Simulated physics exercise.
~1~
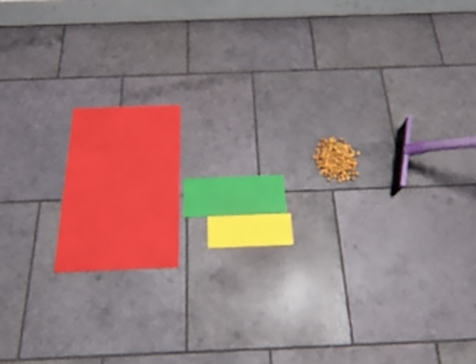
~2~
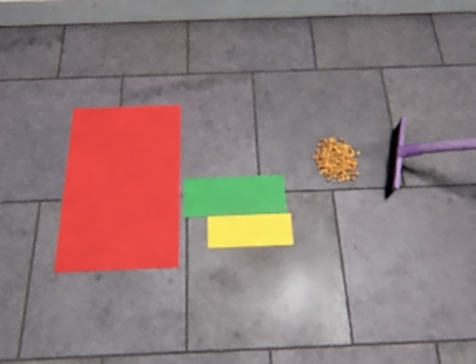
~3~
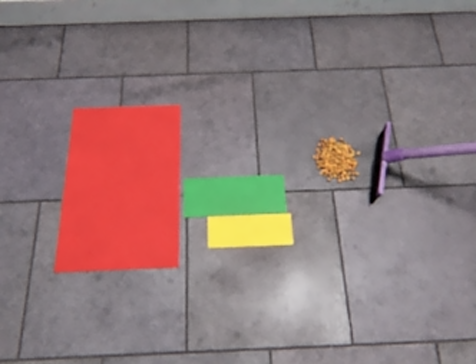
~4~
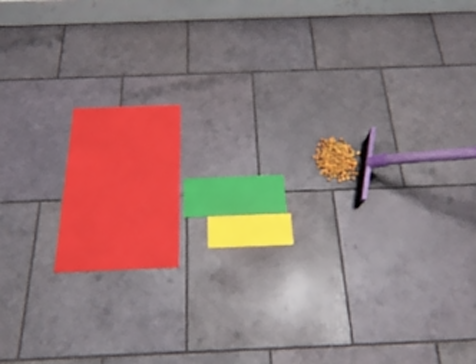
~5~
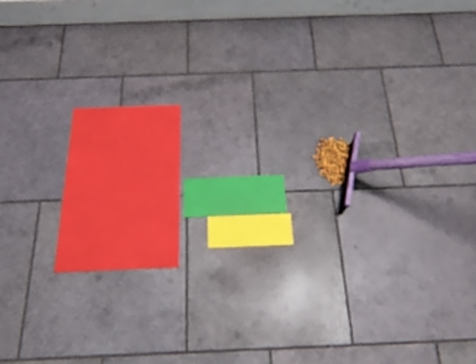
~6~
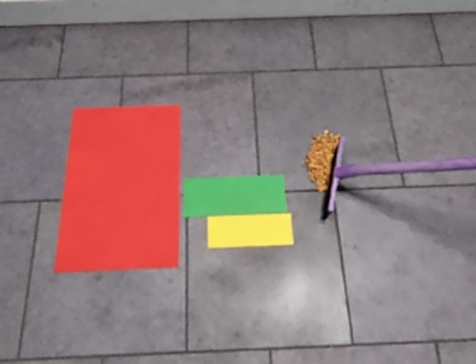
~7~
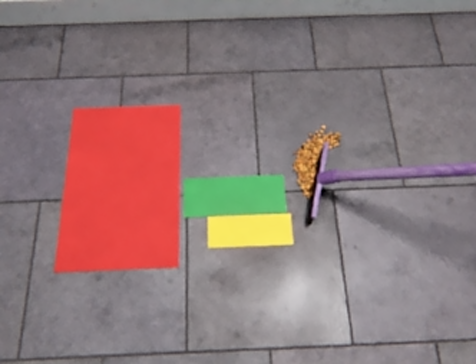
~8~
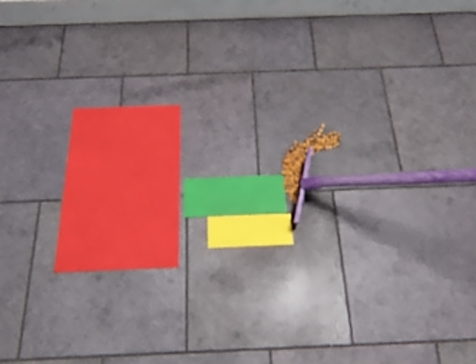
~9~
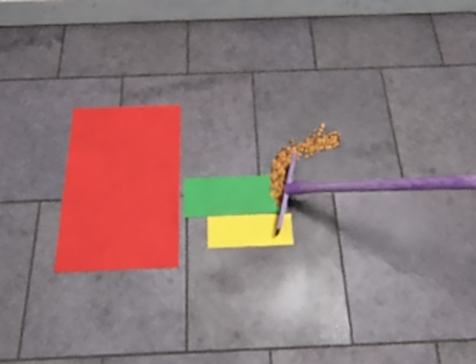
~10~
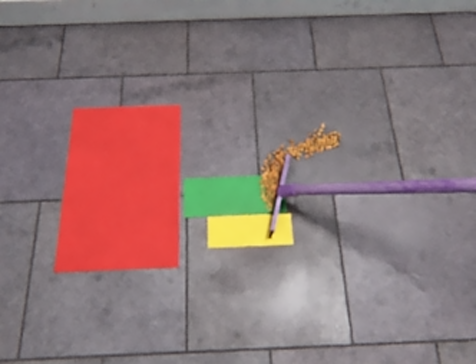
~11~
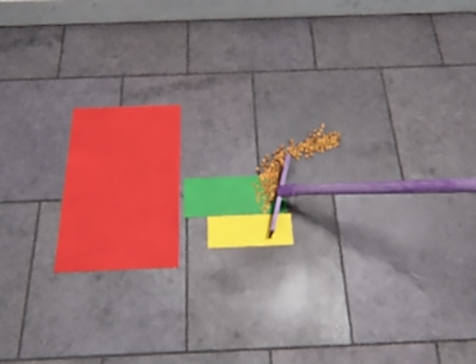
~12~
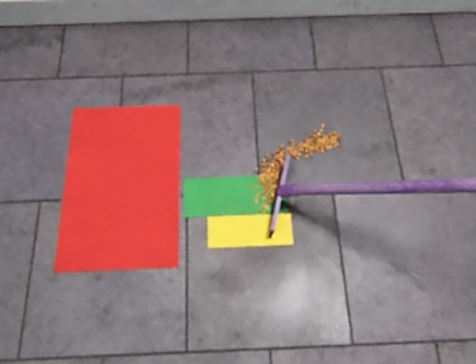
At the start, a small round pile of orange-brown bits lies on grey tiles, with a purple-handled squeegee to its right and red, green and yellow sheets to its left. The squeegee slides left, drifting slightly downward, until its blade meets the pile. It keeps pushing, and the bits bunch against the blade and stretch into a curved band, some trailing behind near the top. The blade moves over the right ends of the green and yellow sheets, then stops. At the end, some bits rest on the green sheet, while most remain on bare tile.
